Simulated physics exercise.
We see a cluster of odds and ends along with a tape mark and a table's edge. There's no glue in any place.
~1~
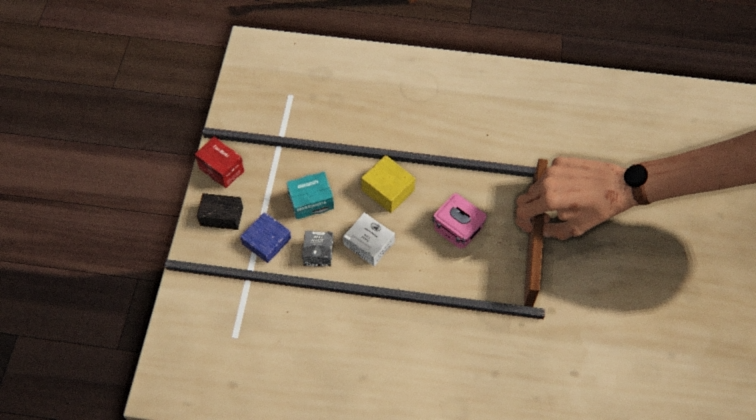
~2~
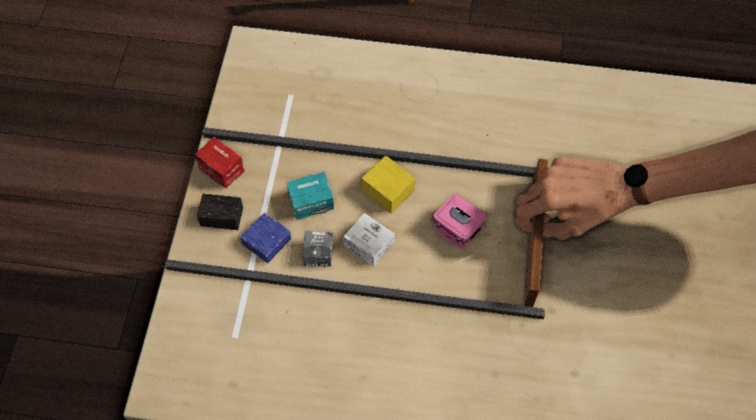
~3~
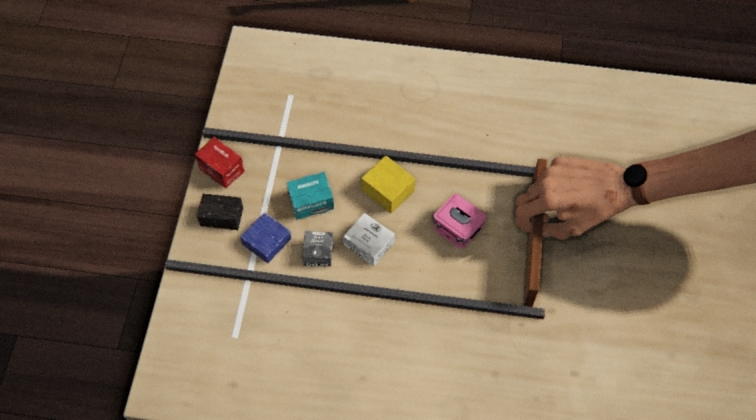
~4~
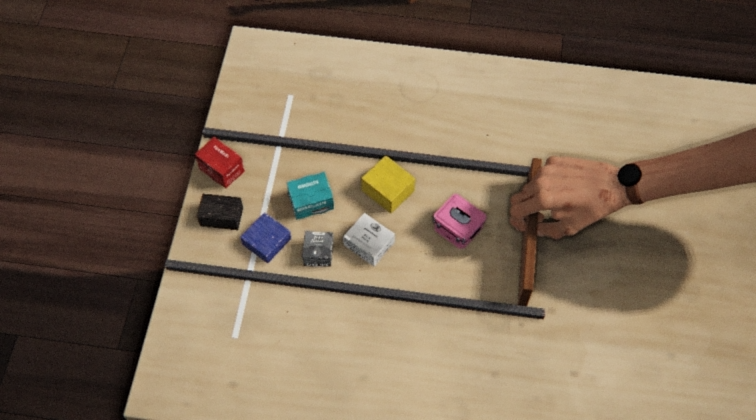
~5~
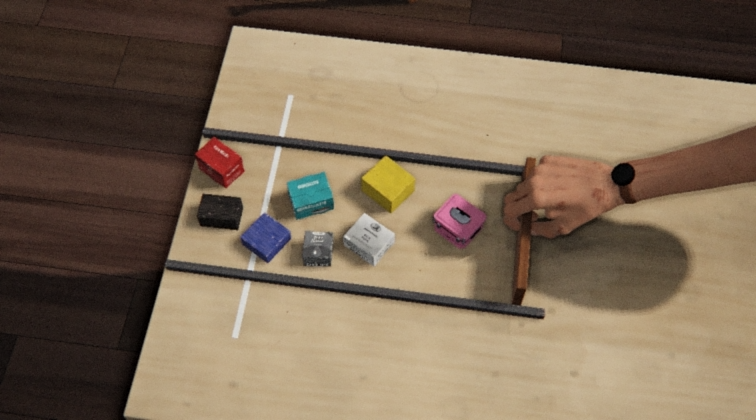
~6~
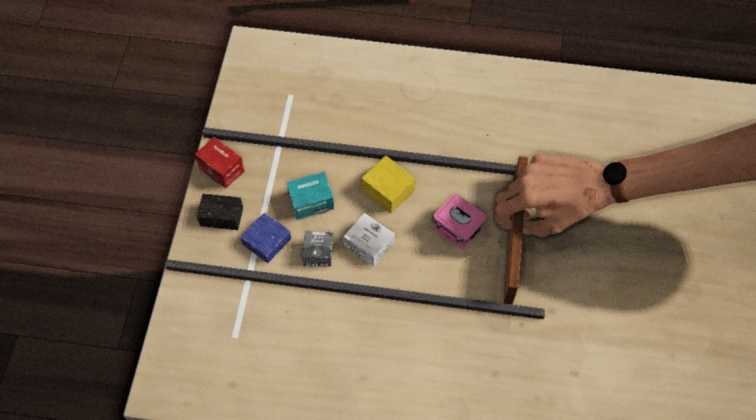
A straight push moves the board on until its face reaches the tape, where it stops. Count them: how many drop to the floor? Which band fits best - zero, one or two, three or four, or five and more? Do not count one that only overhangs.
The band that fits is one or two.
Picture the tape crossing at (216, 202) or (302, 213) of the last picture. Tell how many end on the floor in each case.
First 5, second 0.
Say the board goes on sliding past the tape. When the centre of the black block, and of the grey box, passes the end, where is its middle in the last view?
I'd put it close to (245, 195), and close to (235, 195) for the other one.
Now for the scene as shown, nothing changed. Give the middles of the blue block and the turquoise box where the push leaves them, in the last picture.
First (201, 219), then (213, 164).
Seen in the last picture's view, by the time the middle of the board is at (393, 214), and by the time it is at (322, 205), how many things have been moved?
First 4, then 7.
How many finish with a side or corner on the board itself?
The count in contact is 3.
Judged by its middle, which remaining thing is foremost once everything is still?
The one you want is the black block.
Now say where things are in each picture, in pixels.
Red box (220, 163); black block (220, 212); blue block (266, 237); board (536, 232); tape (265, 208), in the first picture.
Black block (220, 212); turquoise box (311, 196), in the second picture.
Blue block (266, 238); white box (369, 239), in the third picture.
Red box (220, 163); yellow block (388, 184), in the fourth picture.
Black block (220, 212); board (524, 230), in the fifth picture.
Red box (220, 163); black block (220, 212); blue block (266, 238); board (516, 229); tape (265, 208), in the sixth picture.
A little later, none off yet; red box at rest near (220, 163); black block at rest near (220, 212); blue block at rest near (266, 238).
When it is over, the number that fall off is one or two; down, red box.
